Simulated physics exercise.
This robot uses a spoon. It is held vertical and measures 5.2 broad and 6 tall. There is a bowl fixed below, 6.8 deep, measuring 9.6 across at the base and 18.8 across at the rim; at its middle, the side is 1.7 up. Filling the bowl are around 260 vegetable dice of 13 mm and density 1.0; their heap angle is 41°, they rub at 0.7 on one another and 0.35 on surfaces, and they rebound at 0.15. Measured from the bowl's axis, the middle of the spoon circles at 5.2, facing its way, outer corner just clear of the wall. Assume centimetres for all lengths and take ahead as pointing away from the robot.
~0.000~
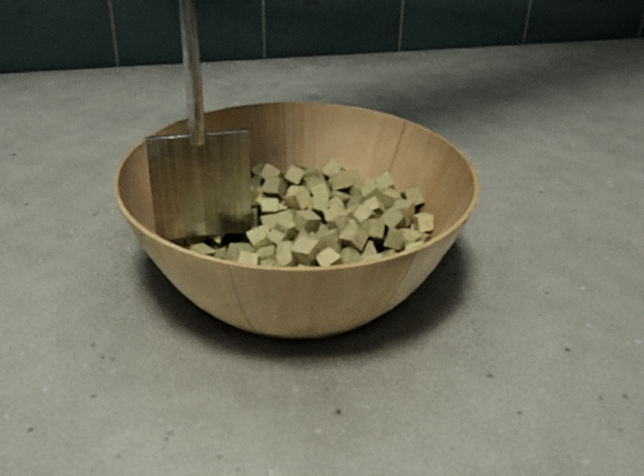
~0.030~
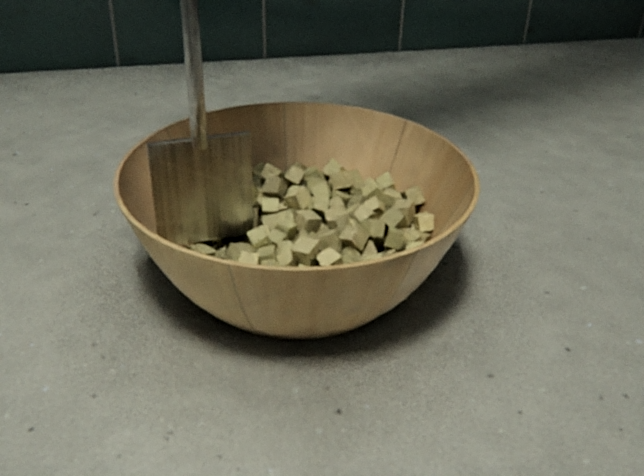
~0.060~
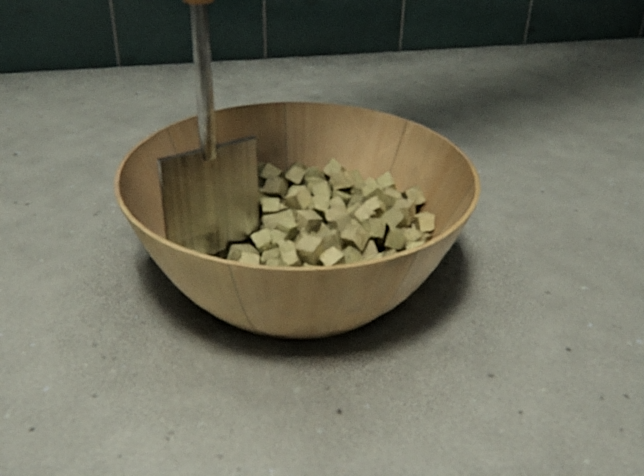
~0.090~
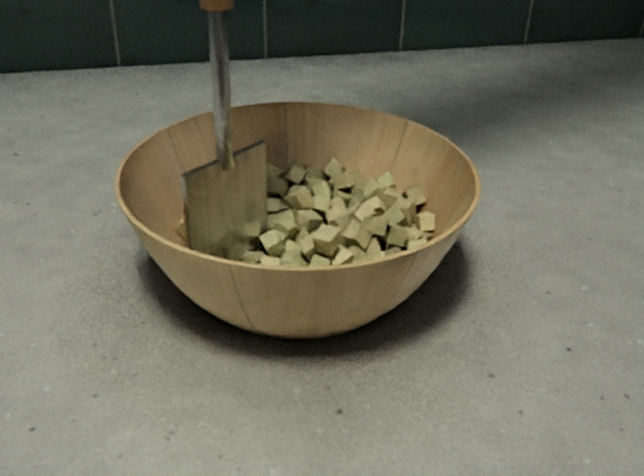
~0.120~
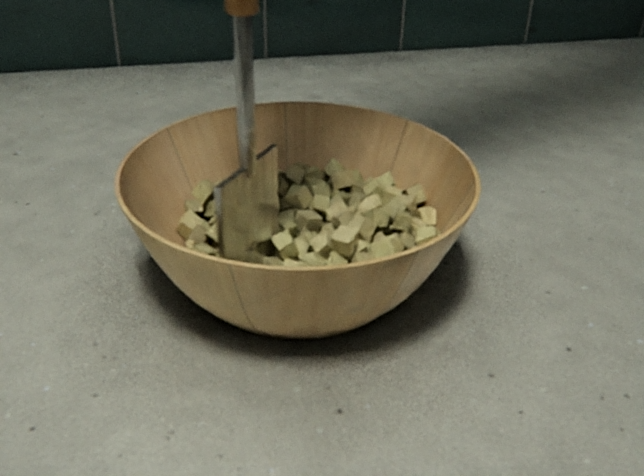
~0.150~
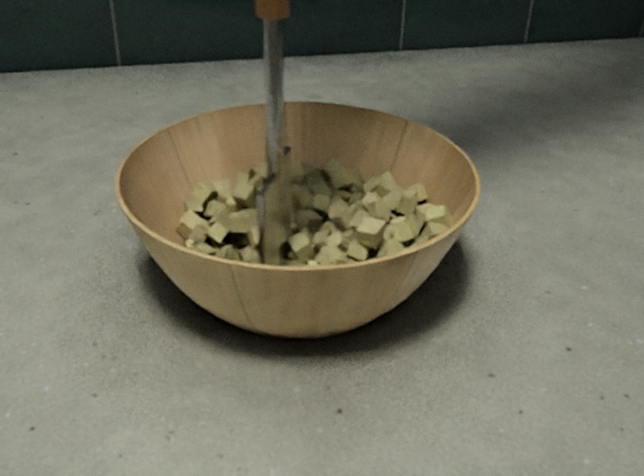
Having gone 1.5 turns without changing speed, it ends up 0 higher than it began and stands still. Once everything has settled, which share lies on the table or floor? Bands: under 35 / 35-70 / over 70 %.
Under 35 %.
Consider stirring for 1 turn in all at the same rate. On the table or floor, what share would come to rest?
15 %.
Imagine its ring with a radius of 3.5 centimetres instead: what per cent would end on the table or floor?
Near 20 %.
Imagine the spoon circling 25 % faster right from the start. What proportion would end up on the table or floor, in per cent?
In that case, close to 35 in a hundred.
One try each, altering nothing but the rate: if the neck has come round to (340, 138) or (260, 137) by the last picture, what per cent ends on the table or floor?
Roughly 40 per cent on the first try and 20 per cent on the second.
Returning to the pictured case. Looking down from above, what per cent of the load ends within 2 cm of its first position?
Near 5 per cent of the pieces.
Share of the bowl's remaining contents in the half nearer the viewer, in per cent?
Estimate: Some 30 %.
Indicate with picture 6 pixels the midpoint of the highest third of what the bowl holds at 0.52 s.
Centre of upper third: Approx. (238, 147) px.
By 0.52 s, 251° round, highest piece 9 above the table; 249 in the bowl, 7 on the table or floor, 9 in flight or on the tool.
By 0.89 s, 77° round, highest piece 8 above the table; 219 in the bowl, 40 on the table or floor, 6 in flight or on the tool.
By 1.27 s, 180° round, highest piece 8 above the table; 204 in the bowl, 60 on the table or floor, 1 in flight or on the tool.
By 1.97 s, 180° round, highest piece 7 above the table; 204 in the bowl, 61 on the table or floor.
Final count, 204 in the bowl, 61 on the table or floor. That is 23 % on the table or floor.
